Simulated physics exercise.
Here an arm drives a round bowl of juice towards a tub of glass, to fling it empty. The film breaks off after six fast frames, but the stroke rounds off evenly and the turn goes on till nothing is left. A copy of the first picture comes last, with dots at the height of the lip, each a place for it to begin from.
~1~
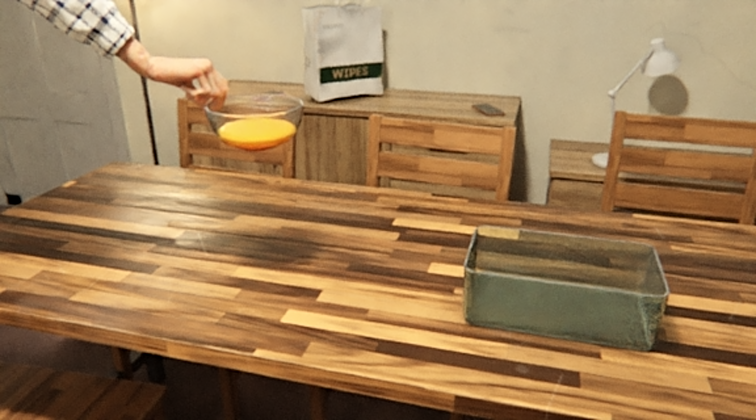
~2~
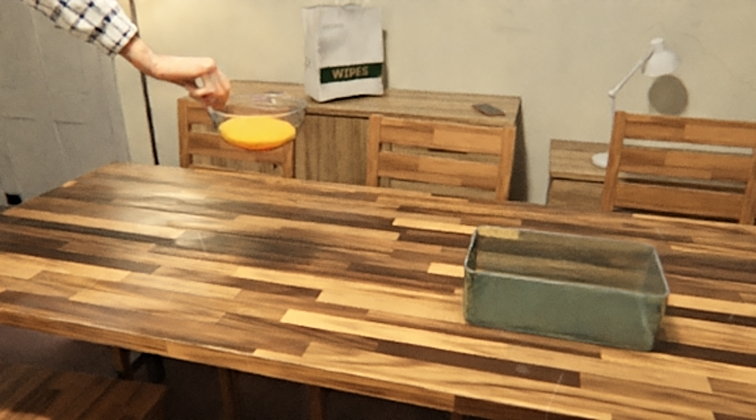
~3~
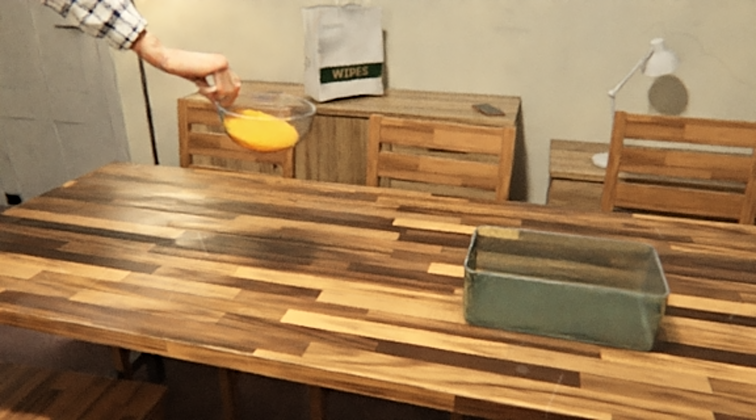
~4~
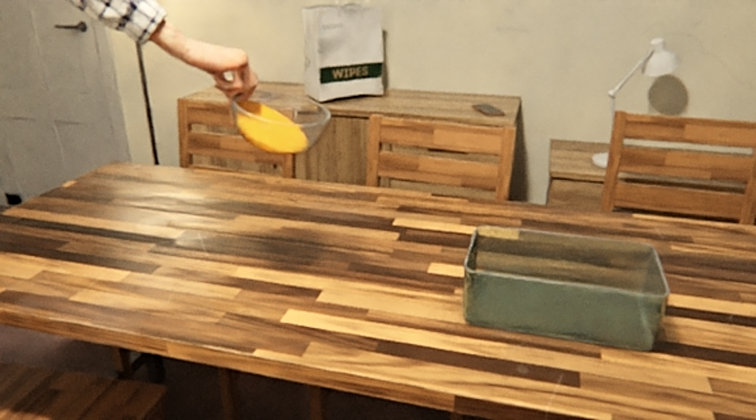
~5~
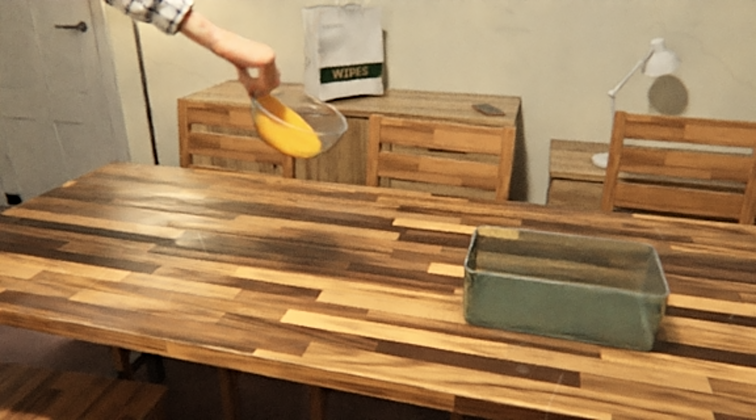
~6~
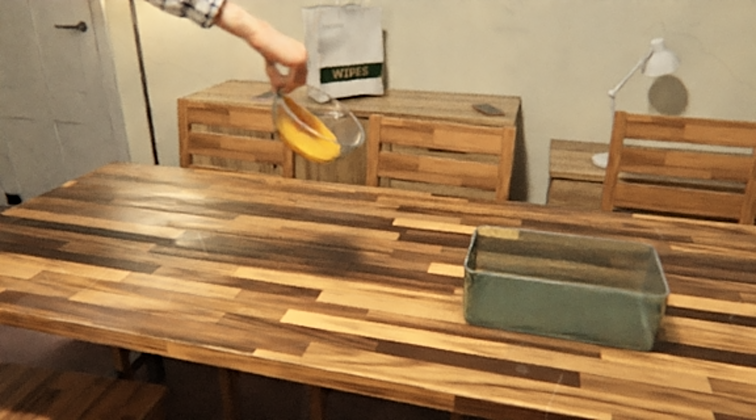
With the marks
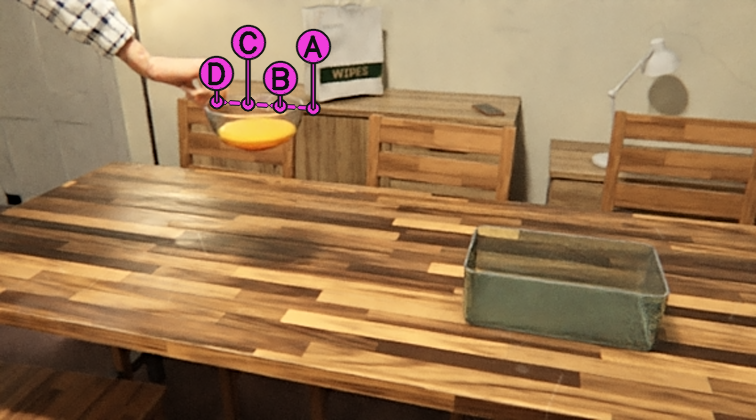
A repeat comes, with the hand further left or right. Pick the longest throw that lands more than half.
It is B.
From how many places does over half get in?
Two of them.
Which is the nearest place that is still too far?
Place C.
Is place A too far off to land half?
No.
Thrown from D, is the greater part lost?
Yes, that goes wrong.
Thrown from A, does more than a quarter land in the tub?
Yes, it does.
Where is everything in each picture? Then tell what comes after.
Upright, lip at (298, 107); tub from (463, 319) to (654, 348); nothing has left yet.
Upright, lip at (301, 108); nothing has left yet.
Tipped about 5°, lip at (311, 112); nothing has left yet.
Tipped about 13°, lip at (326, 120); nothing has left yet.
Tipped about 23°, lip at (343, 130); nothing has left yet.
Tipped about 35°, lip at (361, 142); nothing has left yet.
On the marked copy, A at (313, 108); B at (280, 106); C at (248, 104); D at (216, 101).
With A, about 75 % lands in the tub, 6 % falls short and 19 % goes beside or beyond.
With B, about 67 % lands in the tub, 22 % falls short and 11 % goes beside or beyond.
With C, about 30 % lands in the tub, 63 % falls short and 7 % goes beside or beyond.
With D, about 0 % lands in the tub, 97 % falls short and 3 % goes beside or beyond.
